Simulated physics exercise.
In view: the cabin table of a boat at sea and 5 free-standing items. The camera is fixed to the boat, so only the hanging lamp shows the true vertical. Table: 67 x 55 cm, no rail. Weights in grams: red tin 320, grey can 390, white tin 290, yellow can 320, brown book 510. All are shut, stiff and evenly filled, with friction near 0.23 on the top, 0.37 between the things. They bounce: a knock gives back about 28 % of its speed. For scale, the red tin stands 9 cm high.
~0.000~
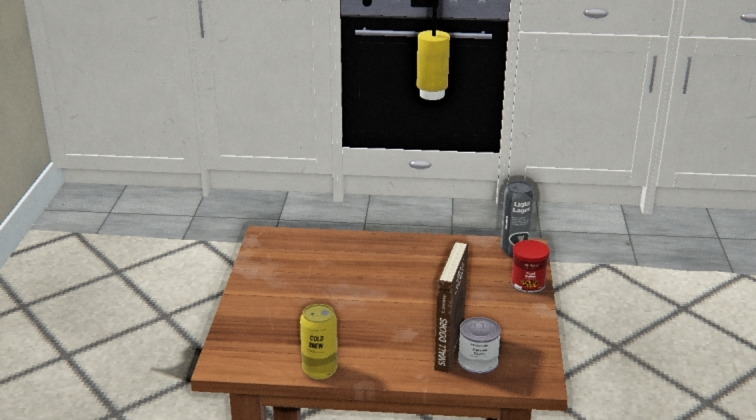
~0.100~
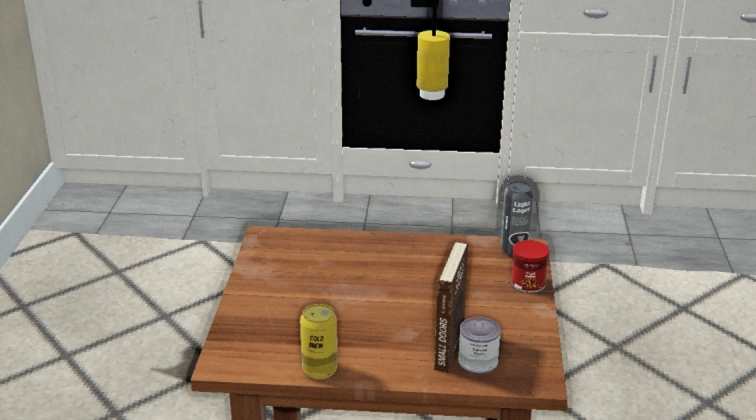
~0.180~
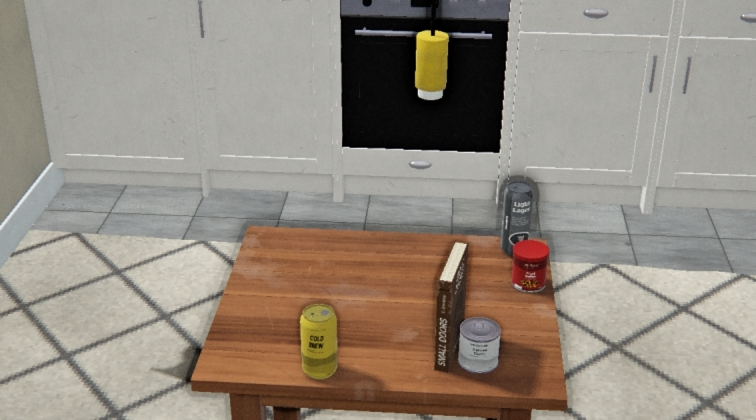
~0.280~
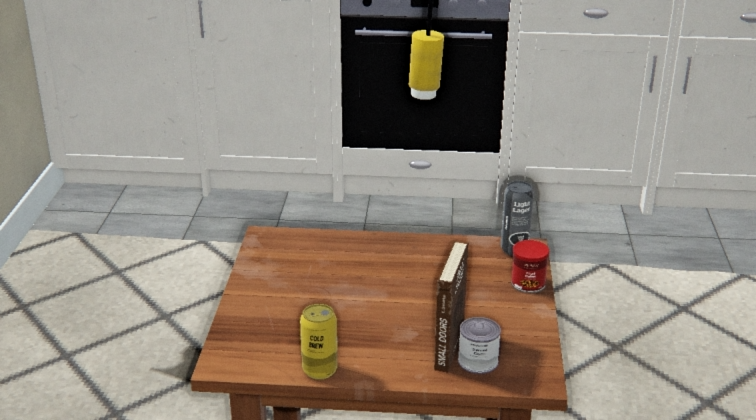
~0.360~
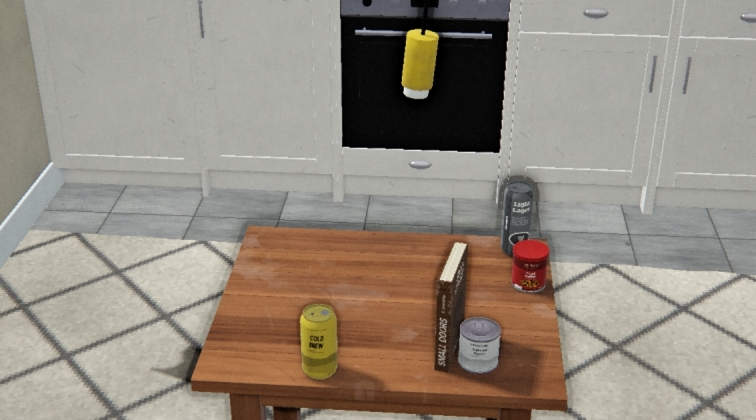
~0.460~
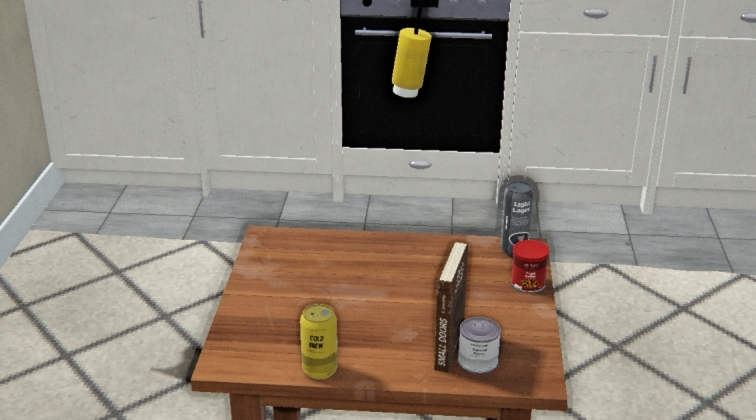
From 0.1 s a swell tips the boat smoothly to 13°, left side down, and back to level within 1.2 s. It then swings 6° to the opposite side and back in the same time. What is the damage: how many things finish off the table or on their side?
Tipped or gone: Just one.
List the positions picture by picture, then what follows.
In the first frame, boat level; red tin (530, 266); grey can (517, 219).
In the second frame, boat level; brown book (451, 306); white tin (479, 345).
In the third frame, boat level; yellow can (319, 343); brown book (451, 306).
In the fourth frame, floor tilted 3°, left side down; white tin (479, 345); yellow can (319, 343).
In the fifth frame, floor tilted 5°, left side down; brown book (451, 306); white tin (479, 345).
In the sixth frame, floor tilted 9°, left side down; red tin (530, 266); grey can (517, 219).
Around 0.96 s, floor tilted 8°, left side down; brown book on its side.
Around 1.06 s, floor tilted 4°, left side down; brown book on its side.
Finally (3.0 s), on their side or leaning hard on the table, brown book; the other 4 still in place (within 5 cm). Final places as that camera would see them, red tin near (530, 266), grey can near (517, 219).
